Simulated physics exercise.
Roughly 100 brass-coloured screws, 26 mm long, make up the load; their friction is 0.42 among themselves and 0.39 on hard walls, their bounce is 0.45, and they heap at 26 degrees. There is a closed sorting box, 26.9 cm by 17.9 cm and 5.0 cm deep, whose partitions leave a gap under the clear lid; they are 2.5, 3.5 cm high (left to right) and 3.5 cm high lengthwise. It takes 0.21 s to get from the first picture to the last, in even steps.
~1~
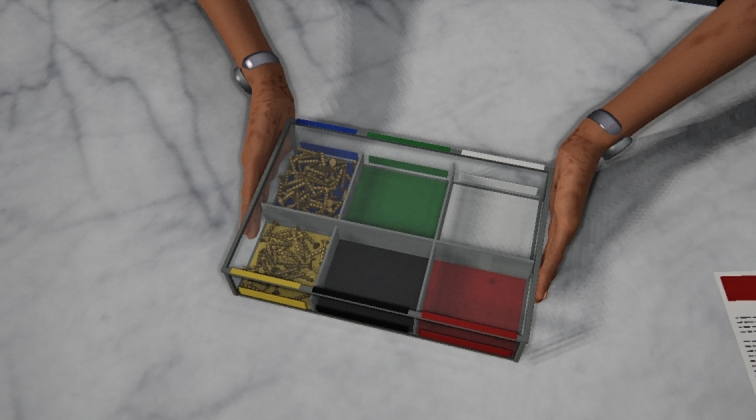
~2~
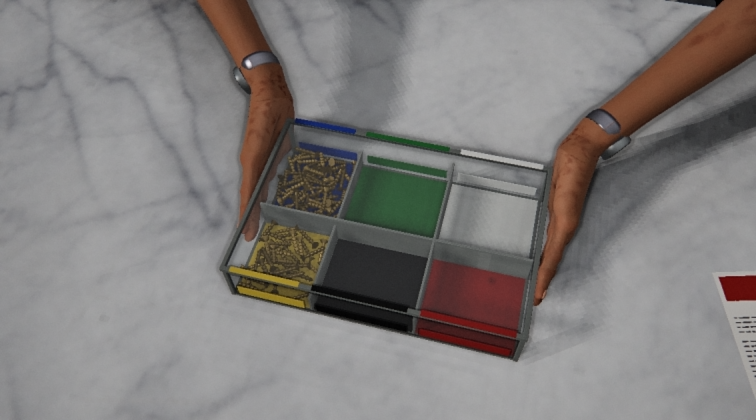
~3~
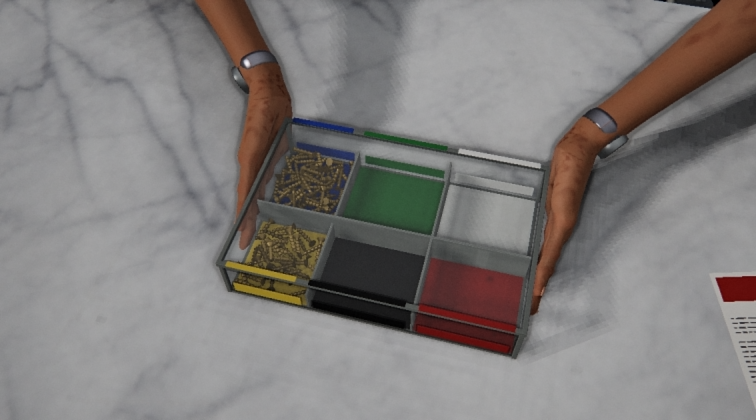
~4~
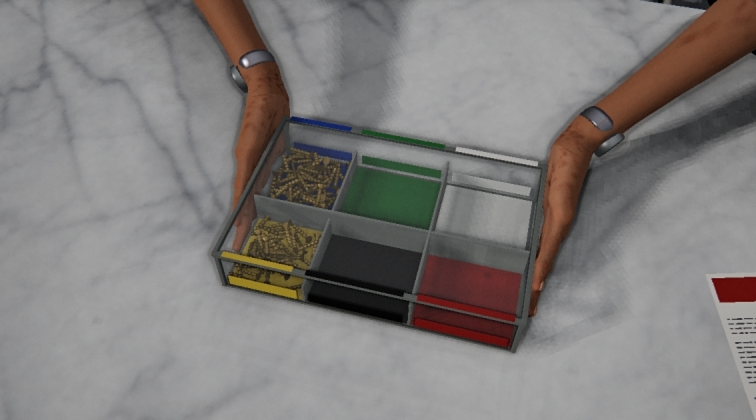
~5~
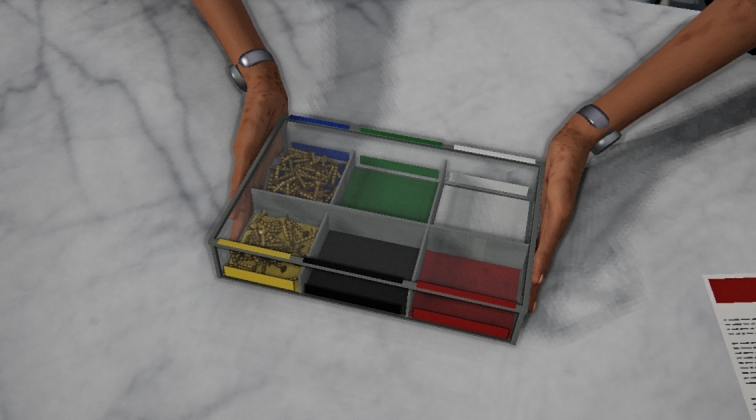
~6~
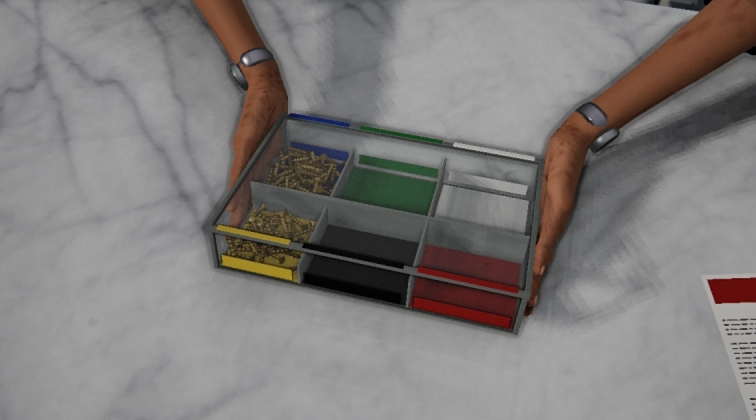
Two hands slowly tilt a clear-lidded, divided box holding brass-coloured screws in its two left compartments.
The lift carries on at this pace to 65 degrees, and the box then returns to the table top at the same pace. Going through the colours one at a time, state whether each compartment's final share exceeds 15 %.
Red: Does not exceed; blue: Exceeds; green: Does not exceed; yellow: Exceeds; white: Does not exceed; black: Does not exceed.
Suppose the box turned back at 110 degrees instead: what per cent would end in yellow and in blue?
In per cent, yellow comes to 15 and blue to 75.
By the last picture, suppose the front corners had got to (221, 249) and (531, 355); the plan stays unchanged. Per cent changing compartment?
In that case about 55 percent.
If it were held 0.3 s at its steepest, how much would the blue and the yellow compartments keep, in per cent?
That would leave blue with 65 percent and yellow with 35 percent.
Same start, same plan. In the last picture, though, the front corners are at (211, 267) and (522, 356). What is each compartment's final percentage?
Red 0, blue 50, green 10, yellow 30, white 0, black 10.
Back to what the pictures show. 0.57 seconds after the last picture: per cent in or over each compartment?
Shares - red: 0, blue: 65, green: 0, yellow: 35, white: 0, black: 0.
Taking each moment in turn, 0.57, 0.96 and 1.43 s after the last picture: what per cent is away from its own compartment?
In order: 0, then 0, then 0.
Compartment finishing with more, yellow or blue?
It's the blue one that holds more.
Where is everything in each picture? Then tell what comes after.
The first frame shows box tilt 0 degrees, front corners at (227, 269) and (524, 337); blue 65 %, yellow 35 %.
The second frame shows box tilt 1 degrees, front corners at (225, 267) and (523, 336).
The third frame shows box tilt 3 degrees, front corners at (222, 262) and (522, 331).
The fourth frame shows box tilt 7 degrees, front corners at (217, 253) and (522, 321), lowest corner left back.
The fifth frame shows box tilt 11 degrees, front corners at (214, 240) and (523, 308), lowest corner left back.
The sixth frame shows box tilt 15 degrees, front corners at (212, 227) and (525, 293), lowest corner left back; blue 65 %, yellow 35 %.
Then, 0.57 s after the last picture, tilt 64 degrees; blue 65 %, yellow 35 %.
Then, 0.96 s after the last picture, tilt 27 degrees; blue 65 %, yellow 35 %.
Then, 1.43 s after the last picture, tilt 0 degrees; blue 65 %, yellow 35 %.
In the end, red 0 %, blue 65 %, green 0 %, yellow 35 %, white 0 %, black 0 %.
